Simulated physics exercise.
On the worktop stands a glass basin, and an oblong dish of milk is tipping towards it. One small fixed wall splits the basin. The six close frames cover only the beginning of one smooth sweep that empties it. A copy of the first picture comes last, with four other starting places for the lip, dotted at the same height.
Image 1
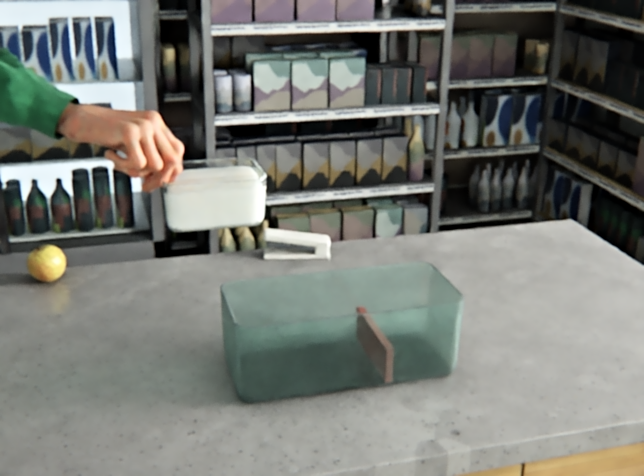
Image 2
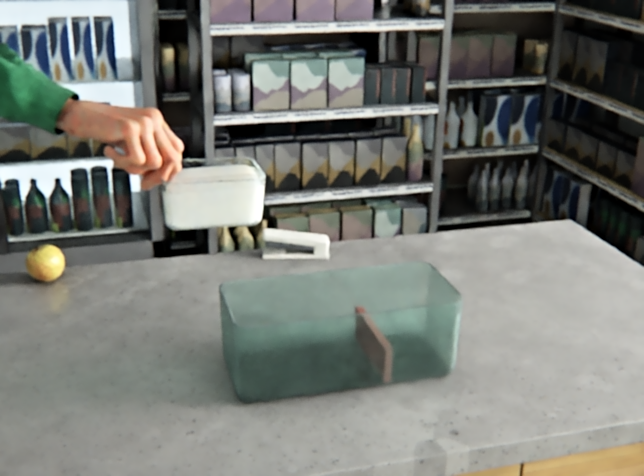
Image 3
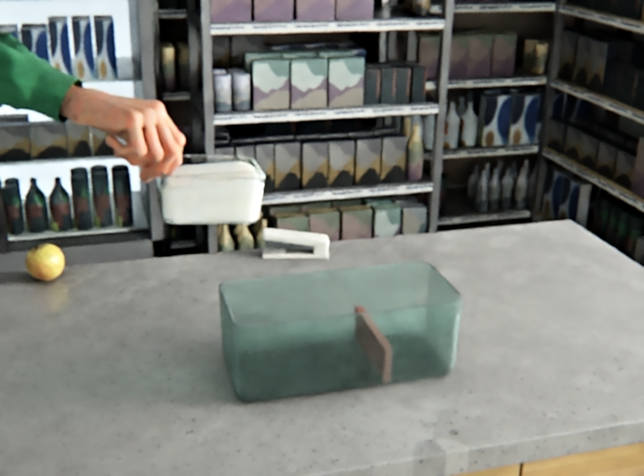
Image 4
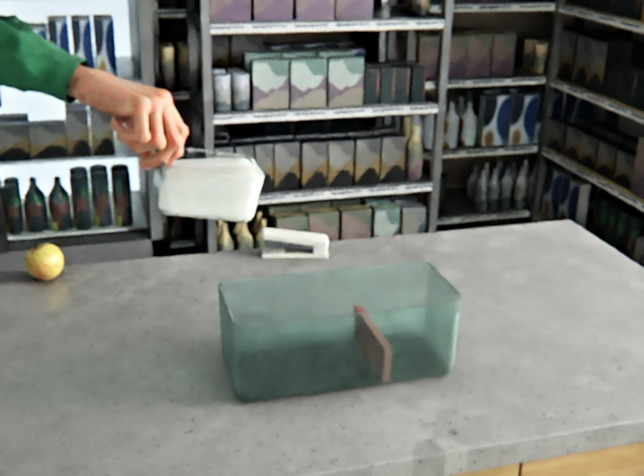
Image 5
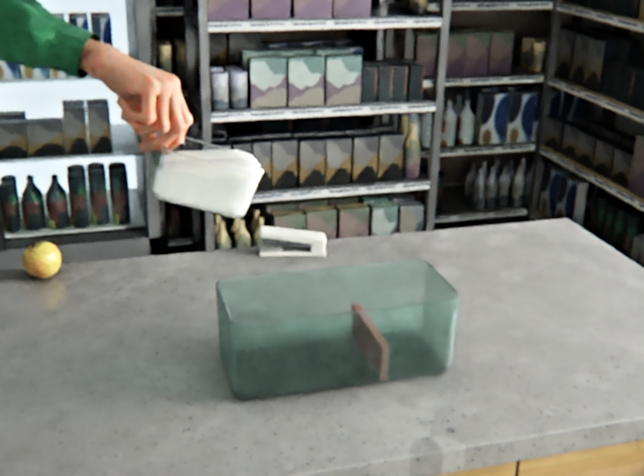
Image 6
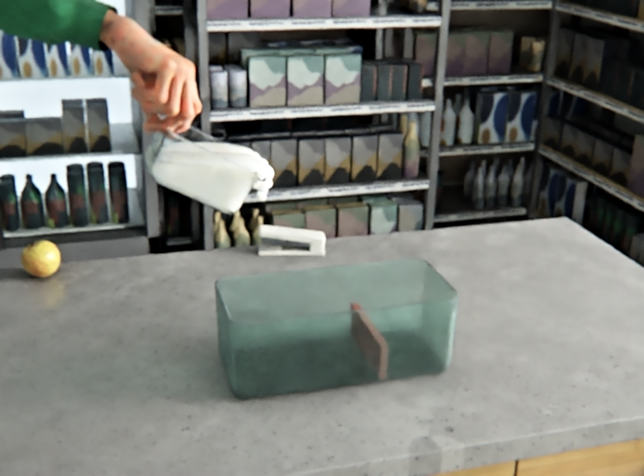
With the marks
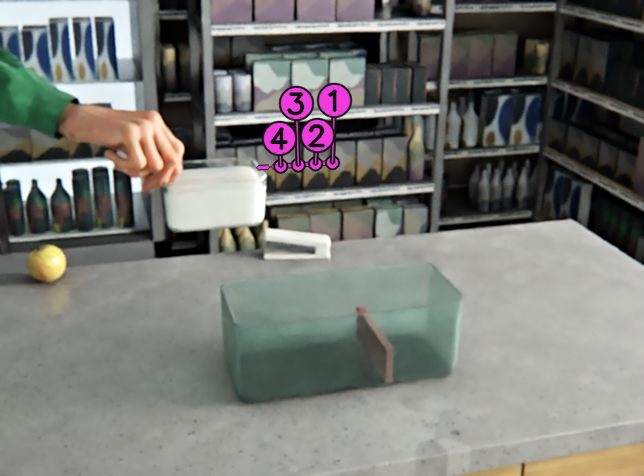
A hand in a green sleeve held an oblong dish of milk above a worktop, up and left of a glass basin, then gradually tilted it rightward until milk began slipping over its lip.
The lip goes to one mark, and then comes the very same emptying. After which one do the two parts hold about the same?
I would pick place 3.
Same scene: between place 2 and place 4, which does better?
Here it is place 2.
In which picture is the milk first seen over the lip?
In picture 5.
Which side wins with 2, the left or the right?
More ends on the right.
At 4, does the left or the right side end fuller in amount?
The left side.
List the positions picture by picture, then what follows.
Upright, lip at (258, 167); basin from (238, 401) to (454, 370); top of the wall at (374, 326); nothing has left yet.
Upright, lip at (257, 167); nothing has left yet.
Tipped about 5°, lip at (257, 167); nothing has left yet.
Tipped about 11°, lip at (257, 166); nothing has left yet.
Tipped about 19°, lip at (254, 164); milk is over the lip, down to (254, 164).
Tipped about 29°, lip at (253, 163); milk is over the lip, down to (256, 192).
On the marked copy, 1 at (332, 162); 2 at (315, 163); 3 at (298, 165); 4 at (280, 166).
With 1, about 9 % ends left of the wall and 90 % right of it.
With 2, about 27 % ends left of the wall and 71 % right of it.
With 3, about 44 % ends left of the wall and 54 % right of it.
With 4, about 82 % ends left of the wall and 16 % right of it.
